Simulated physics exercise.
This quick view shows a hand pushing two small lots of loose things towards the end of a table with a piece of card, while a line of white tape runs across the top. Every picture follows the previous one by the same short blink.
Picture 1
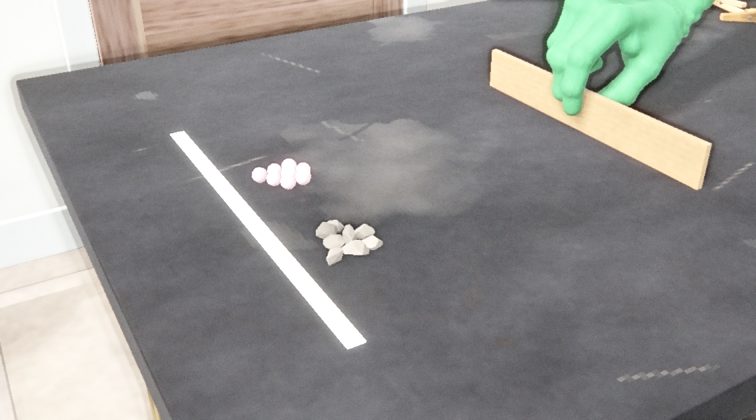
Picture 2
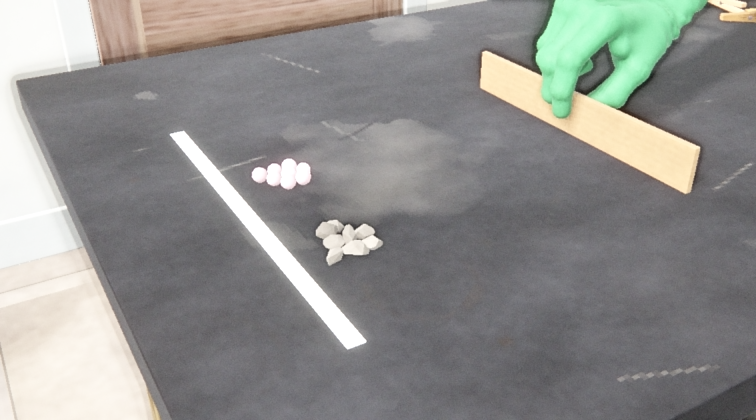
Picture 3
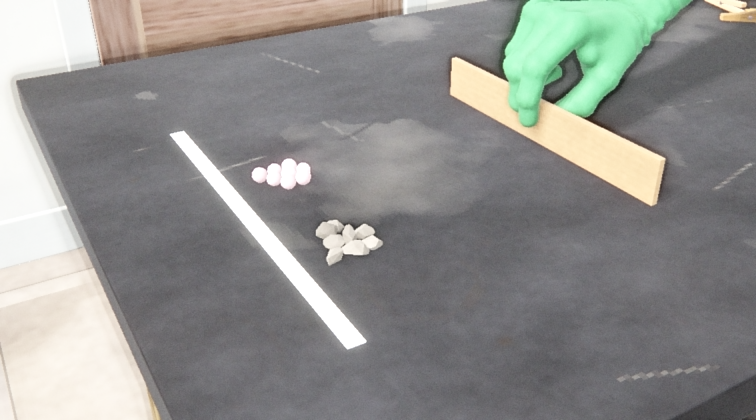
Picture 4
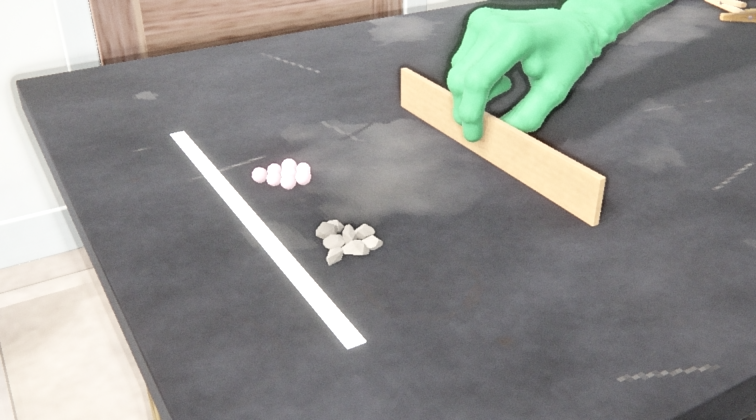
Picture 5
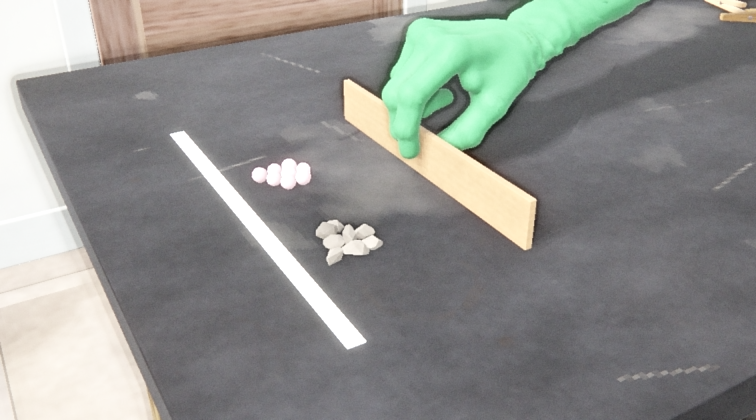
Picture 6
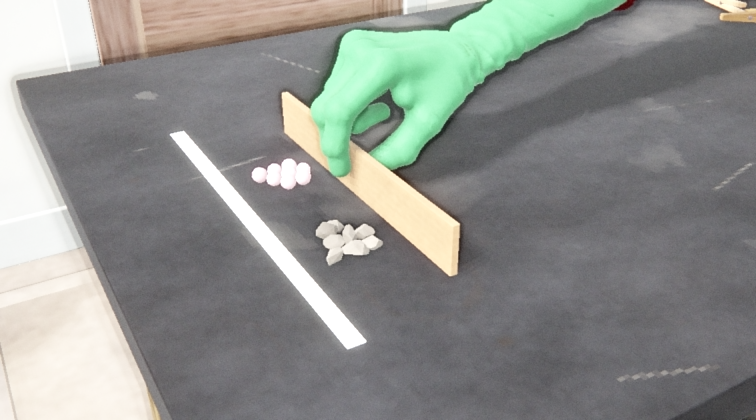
A green hand sliding an upright tan board leftward across a dark tabletop, nearing small pink and grey clusters beside white tape.
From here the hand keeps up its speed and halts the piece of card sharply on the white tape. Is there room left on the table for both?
Outcome: Near portion: Spillage; far portion: Spillage.
Then, 0.06 s past the last view, piece of card still moving, near (277, 167); near portion all on the table, its front near (270, 278); far portion all on the table, its front near (206, 204).
Then, 0.14 s past the last view, piece of card stopped at the white tape; near portion all on the table, its front near (149, 318); far portion all on the table, its front near (63, 258).
Then, 0.42 s past the last view, piece of card stopped at the white tape; near portion most over the edge; far portion all over the edge.
Finally, piece of card stopped at the white tape; near portion most over the edge; far portion all over the edge.
